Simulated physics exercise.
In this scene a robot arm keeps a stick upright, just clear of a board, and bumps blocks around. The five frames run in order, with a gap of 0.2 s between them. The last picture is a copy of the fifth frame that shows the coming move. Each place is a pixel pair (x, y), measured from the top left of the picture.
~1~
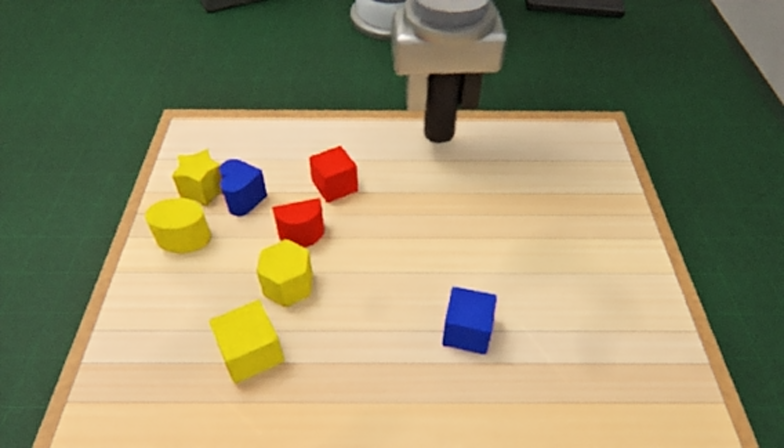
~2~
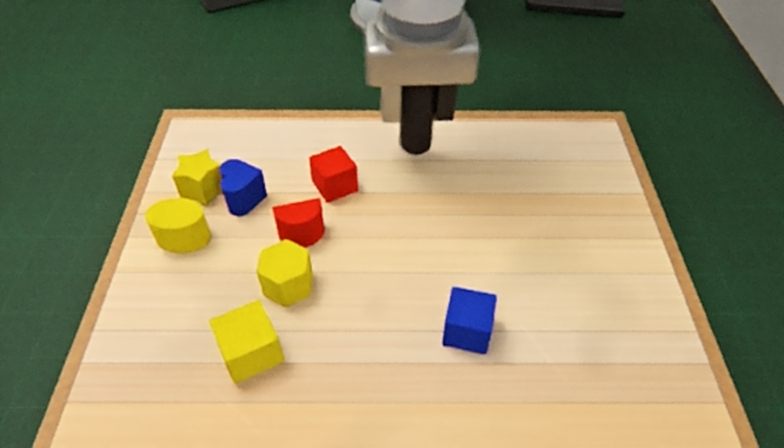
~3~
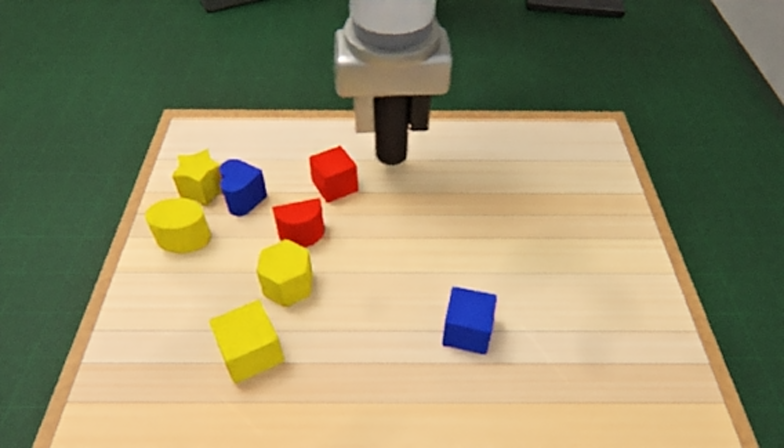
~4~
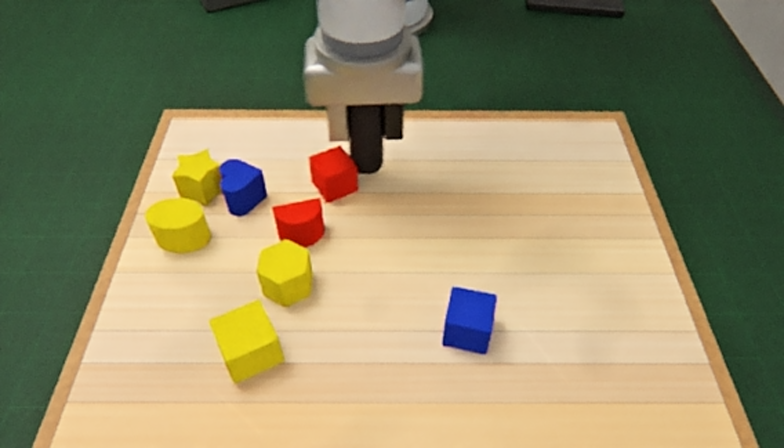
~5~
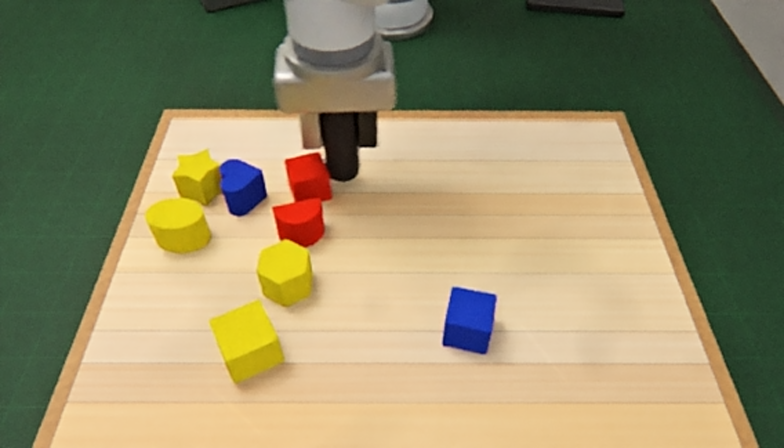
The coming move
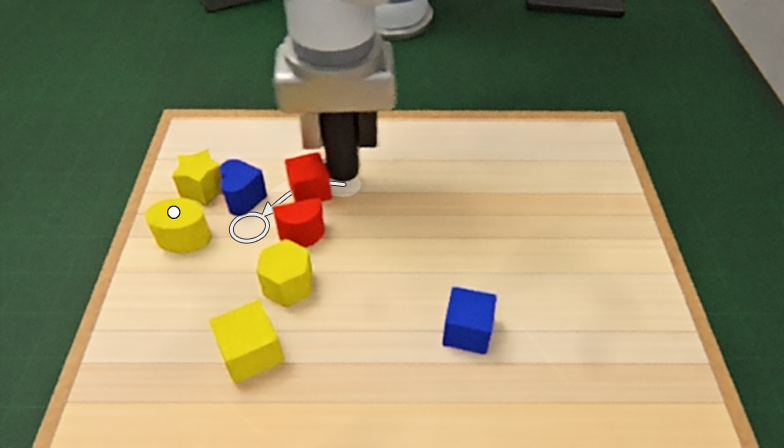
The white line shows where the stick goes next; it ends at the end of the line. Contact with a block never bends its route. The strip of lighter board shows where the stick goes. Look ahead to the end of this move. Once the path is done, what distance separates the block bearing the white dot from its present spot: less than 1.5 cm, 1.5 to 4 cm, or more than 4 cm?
That block covers between 1.5 and 4 cm.
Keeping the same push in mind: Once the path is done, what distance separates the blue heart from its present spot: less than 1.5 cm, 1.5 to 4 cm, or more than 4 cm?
Shift: Over 4 cm.
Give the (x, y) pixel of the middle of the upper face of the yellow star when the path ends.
I'd say the yellow star ends with its top centre at (177, 162).
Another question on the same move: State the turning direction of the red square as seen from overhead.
Answer: Clockwise.
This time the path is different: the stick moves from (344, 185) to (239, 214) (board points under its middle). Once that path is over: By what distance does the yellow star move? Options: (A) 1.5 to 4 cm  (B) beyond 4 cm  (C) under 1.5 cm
I'll go with A - 1.5 to 4 cm.
Drawn move, from (344, 185) by way of (307, 186) and (277, 204) to (249, 227); the dot is on the yellow elliptical block.
On the path given first. One third of the way, stick (304, 173); yellow star (192, 163); blue heart (225, 177), turned 20° clockwise; red square (267, 171), turned 15° anticlockwise.
Two thirds of the way, stick (273, 192); yellow elliptical block (170, 215); yellow star (183, 162); blue heart (194, 185), turned 50° clockwise; red square (233, 186).
At the end, stick (246, 214); yellow elliptical block (148, 221), turned 10° anticlockwise; yellow star (177, 162), turned 25° clockwise; blue heart (173, 188), turned 75° clockwise; red square (203, 202), turned 35° clockwise.
